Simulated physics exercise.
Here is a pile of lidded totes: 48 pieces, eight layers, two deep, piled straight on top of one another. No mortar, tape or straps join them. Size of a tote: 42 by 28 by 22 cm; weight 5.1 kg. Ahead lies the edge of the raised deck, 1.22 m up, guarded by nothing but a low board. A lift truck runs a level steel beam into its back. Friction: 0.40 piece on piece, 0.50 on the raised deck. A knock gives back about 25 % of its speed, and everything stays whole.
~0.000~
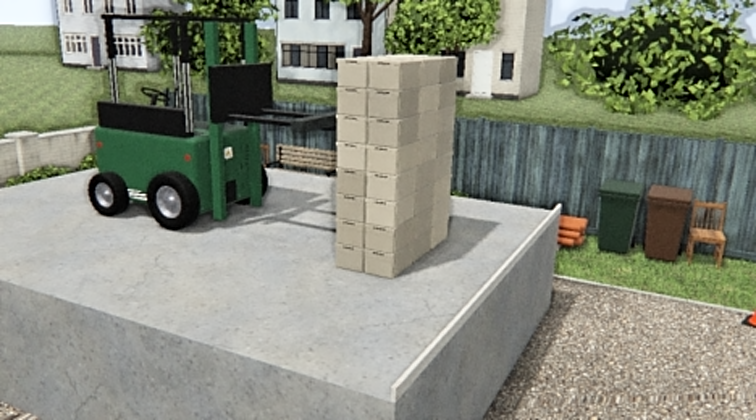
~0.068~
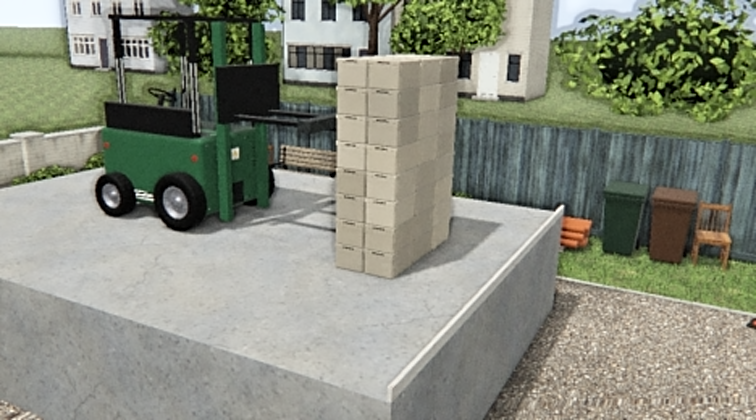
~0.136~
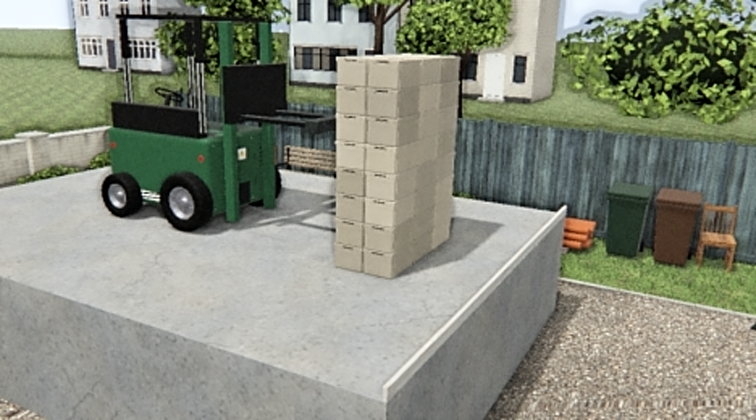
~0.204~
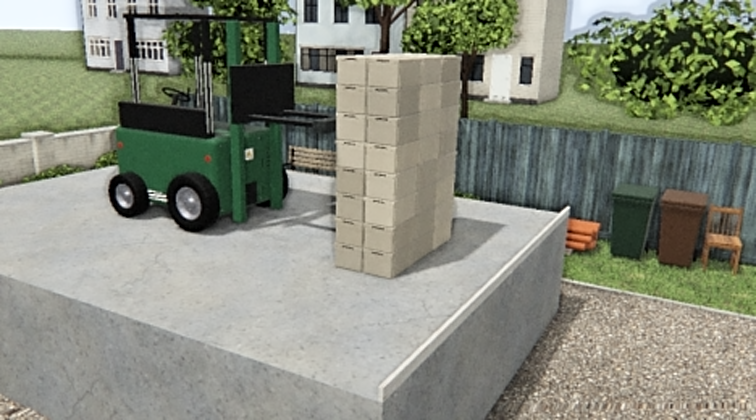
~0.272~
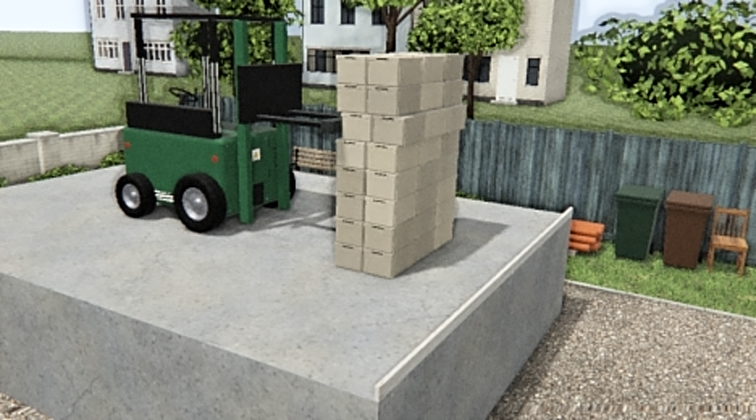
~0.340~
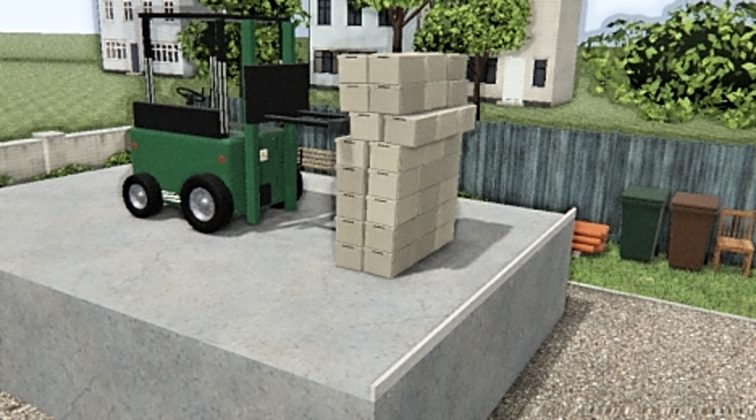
Green forklift edging right towards a tall stack of beige boxes on a concrete deck, the upper layers shifting to the right.
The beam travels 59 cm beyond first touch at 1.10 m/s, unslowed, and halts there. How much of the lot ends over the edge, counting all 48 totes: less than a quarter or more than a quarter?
It comes to over a quarter.
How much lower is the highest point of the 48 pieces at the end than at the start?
Roughly 35 cm.
By 0.66 s, none of the 48 totes over the edge, 33 disturbed.
By 1.10 s, none of the 48 totes over the edge, 34 disturbed.
By 1.86 s, 18 of the 48 totes over the edge.
When it is over (3.0 s), 18 of the 48 totes over the edge. That is 38 per cent.
